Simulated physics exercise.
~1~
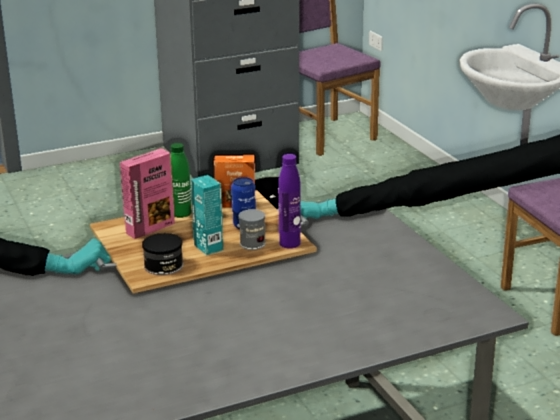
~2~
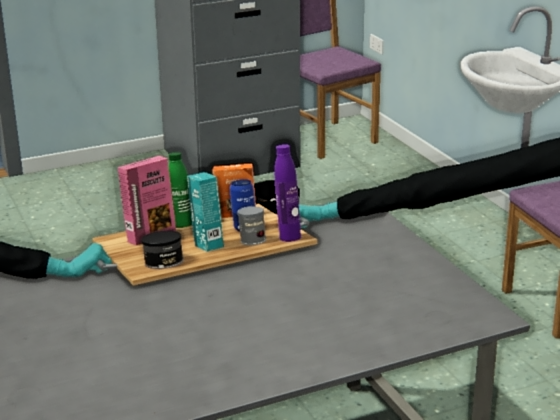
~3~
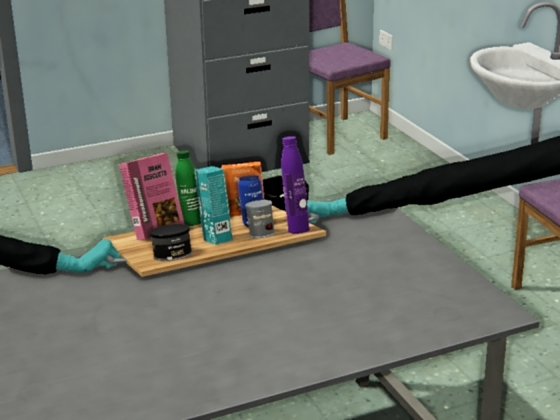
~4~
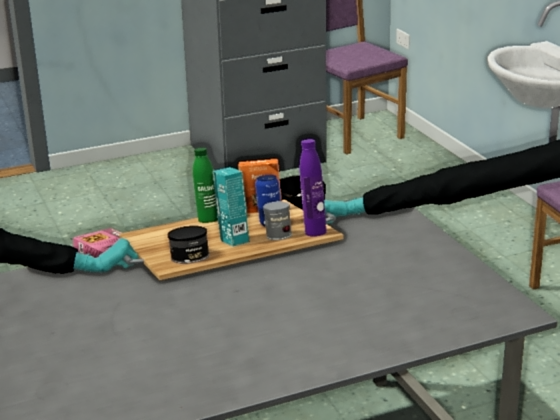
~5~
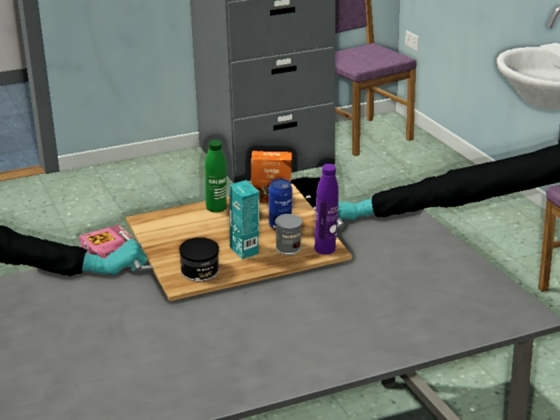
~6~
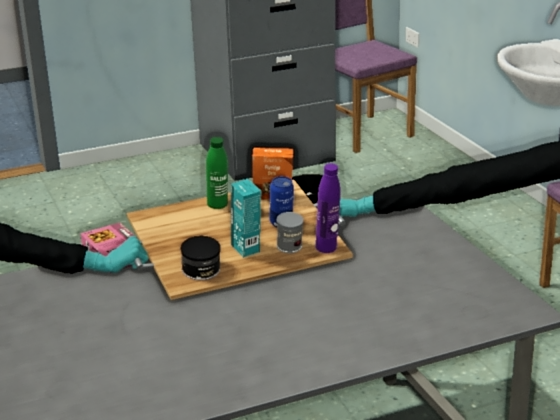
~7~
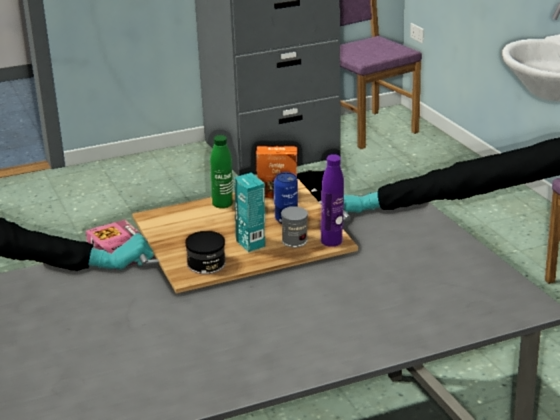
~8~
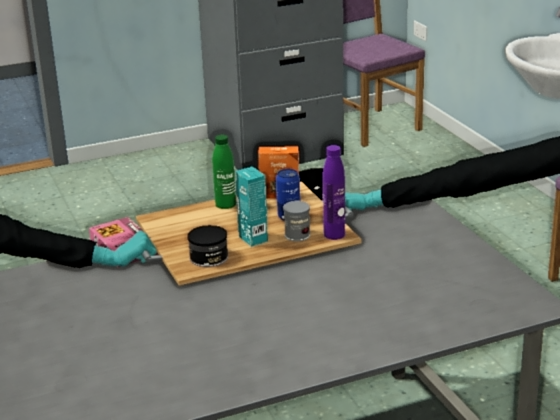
In a room with a grey table, two gloved hands held a wooden tray of bottles, tubs and boxes and tipped its far edge down, sending the pink packet off, then brought it back roughly level with the other items still standing in place.
